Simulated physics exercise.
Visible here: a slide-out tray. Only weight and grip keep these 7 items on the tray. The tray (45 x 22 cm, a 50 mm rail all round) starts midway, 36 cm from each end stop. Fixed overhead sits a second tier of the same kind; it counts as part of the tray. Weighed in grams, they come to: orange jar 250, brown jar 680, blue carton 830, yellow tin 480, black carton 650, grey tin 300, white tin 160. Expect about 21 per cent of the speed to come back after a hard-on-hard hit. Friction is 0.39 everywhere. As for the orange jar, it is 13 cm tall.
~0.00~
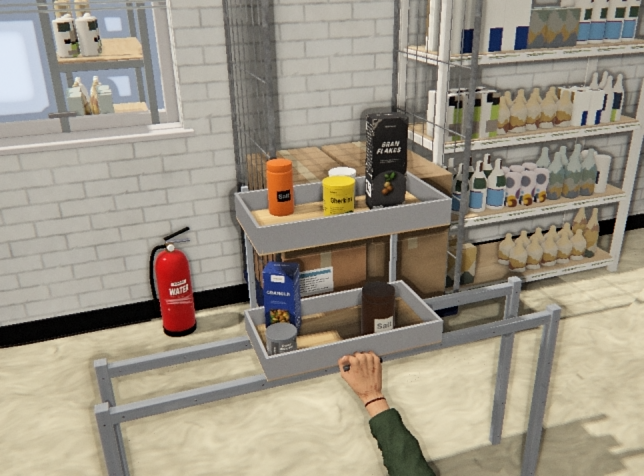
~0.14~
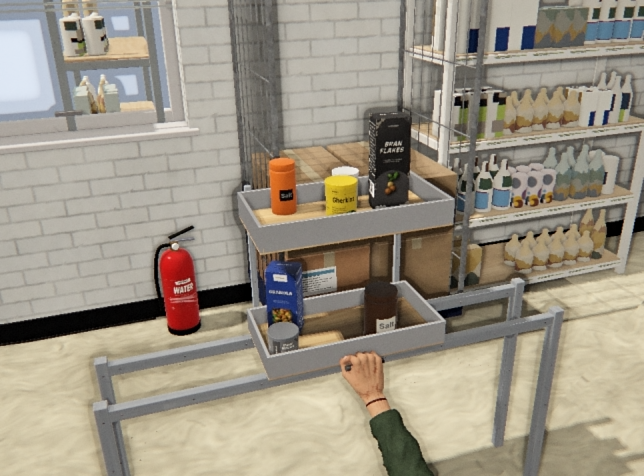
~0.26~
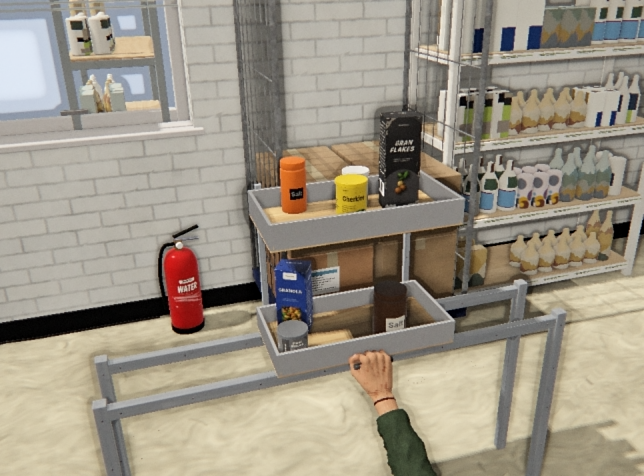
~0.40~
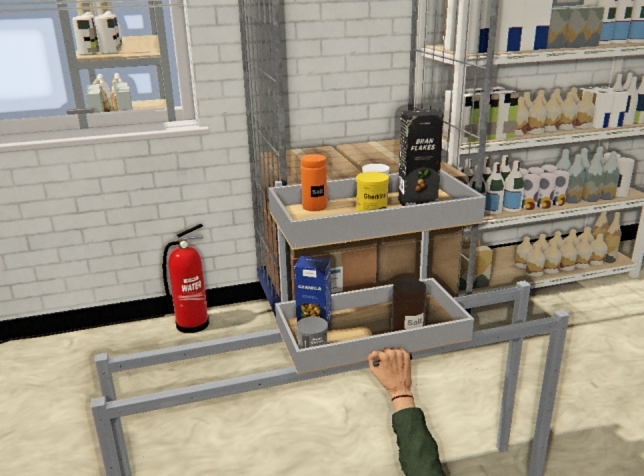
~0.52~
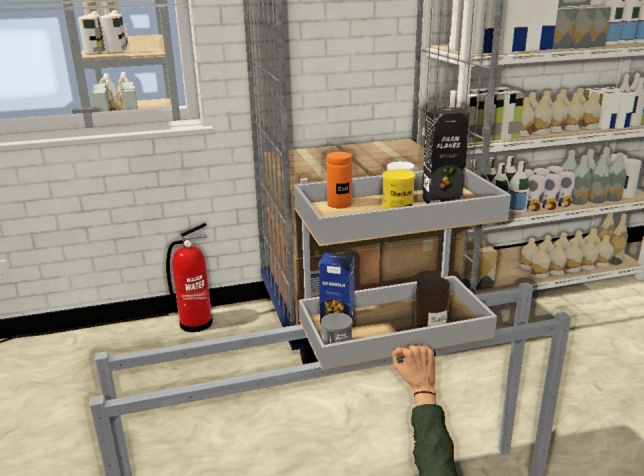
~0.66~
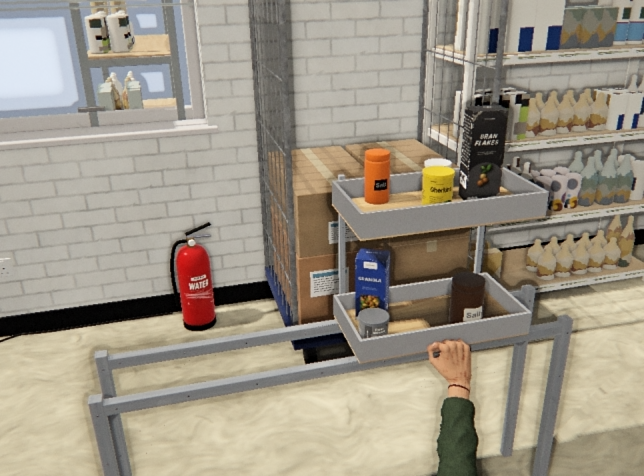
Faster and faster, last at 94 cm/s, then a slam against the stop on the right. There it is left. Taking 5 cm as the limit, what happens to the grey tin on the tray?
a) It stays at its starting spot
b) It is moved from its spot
Answer: B.
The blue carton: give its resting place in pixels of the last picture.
About (447, 275).
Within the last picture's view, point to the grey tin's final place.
About (453, 317).
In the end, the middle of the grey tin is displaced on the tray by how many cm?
Displacement: Approx. 10 cm.
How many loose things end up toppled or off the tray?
I make it 0.
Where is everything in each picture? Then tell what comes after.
Tray midway; grey tin (282, 345); orange jar (280, 188), in the first picture.
Tray 1 cm right; blue carton (285, 299); yellow tin (341, 204), in the second picture.
Tray 3 cm right; black carton (399, 161), in the third picture.
Tray 8 cm right; orange jar (314, 183); brown jar (409, 310), in the fourth picture.
Tray 15 cm right; blue carton (337, 291); yellow tin (398, 197), in the fifth picture.
Tray 24 cm right; grey tin (373, 330); black carton (482, 154), in the sixth picture.
After 0.86 s, tray 36 cm right; grey tin moved 5 cm near (435, 320); orange jar moved 5 cm; blue carton moved 5 cm.
After 0.96 s, tray 36 cm right; grey tin moved 9 cm near (451, 317); orange jar 4° off upright; white tin 6° off upright.
After 1.06 s, tray 36 cm right; grey tin moved 10 cm near (454, 317); orange jar 3° off upright; yellow tin moved 10 cm.
In the end (2.0 s), not toppled but over 5 cm from the start, orange jar, brown jar, blue carton, yellow tin, black carton, grey tin and white tin. At the end, from the last picture's camera, grey tin near (453, 317).
